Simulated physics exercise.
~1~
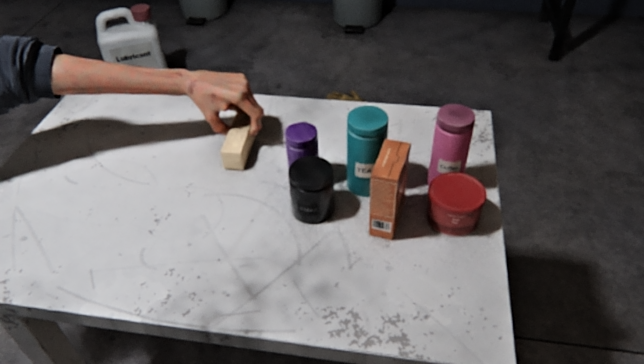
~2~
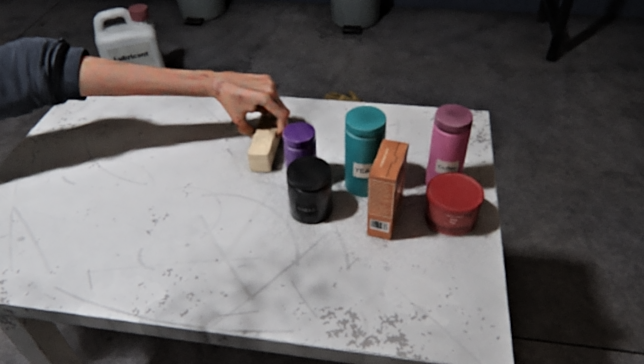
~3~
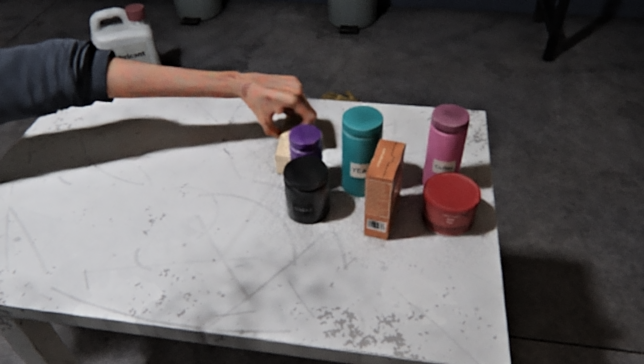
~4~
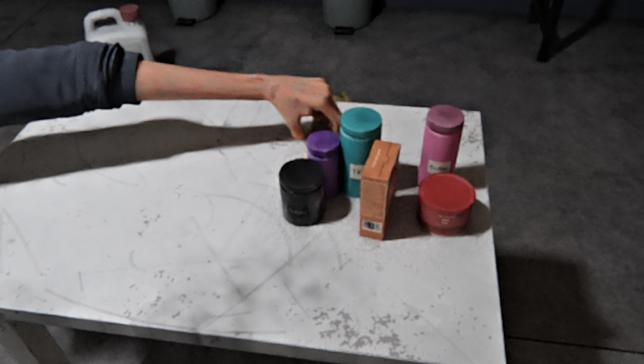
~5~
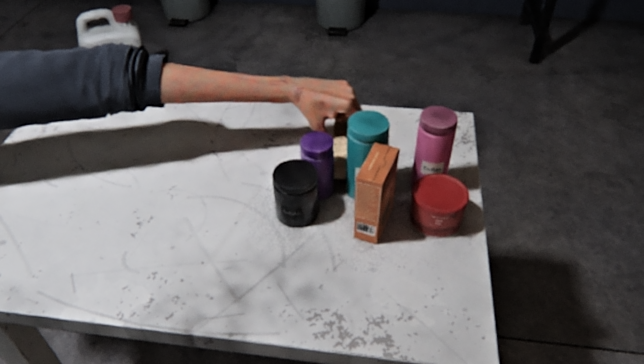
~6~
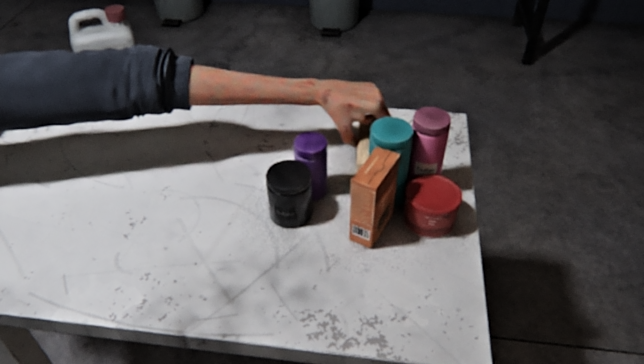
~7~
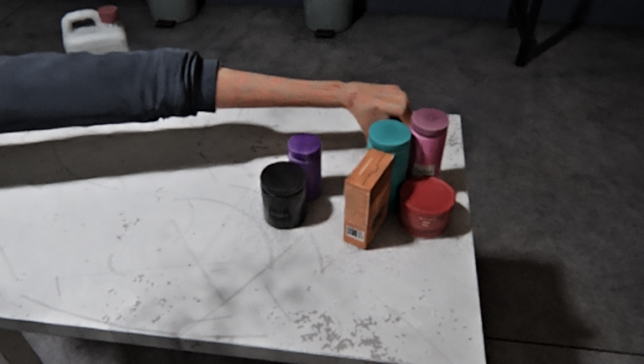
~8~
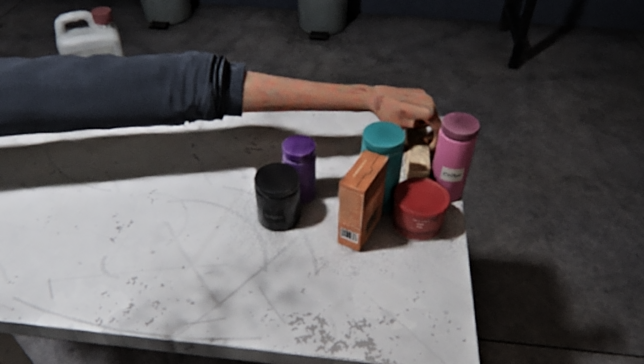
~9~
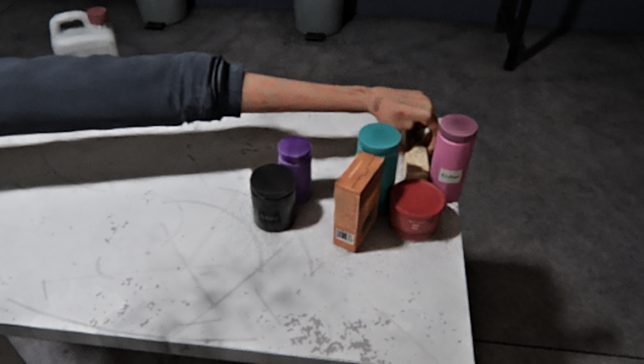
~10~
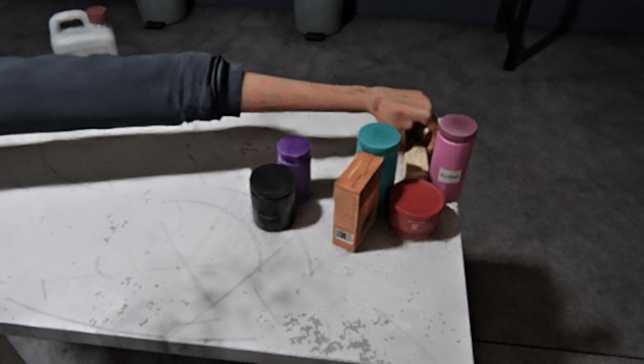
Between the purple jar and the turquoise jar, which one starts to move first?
The purple jar starts to move first, pushed aside as the block reaches it. The turquoise jar only begins to shift later, as the hand keeps pushing to the right.
A hand reaching in from the left slides a pale wooden block rightward across a scuffed white table, toward a cluster of jars, a red tub and an orange packet. The block meets the purple jar and shoves it aside, then passes behind it. Next it pushes the turquoise jar to the right, and the orange packet shifts slightly as well. The hand carries on behind the turquoise jar and nudges the pink jar toward the table's right edge. Finally the hand stops beside the pink jar, with everything still upright on the table.
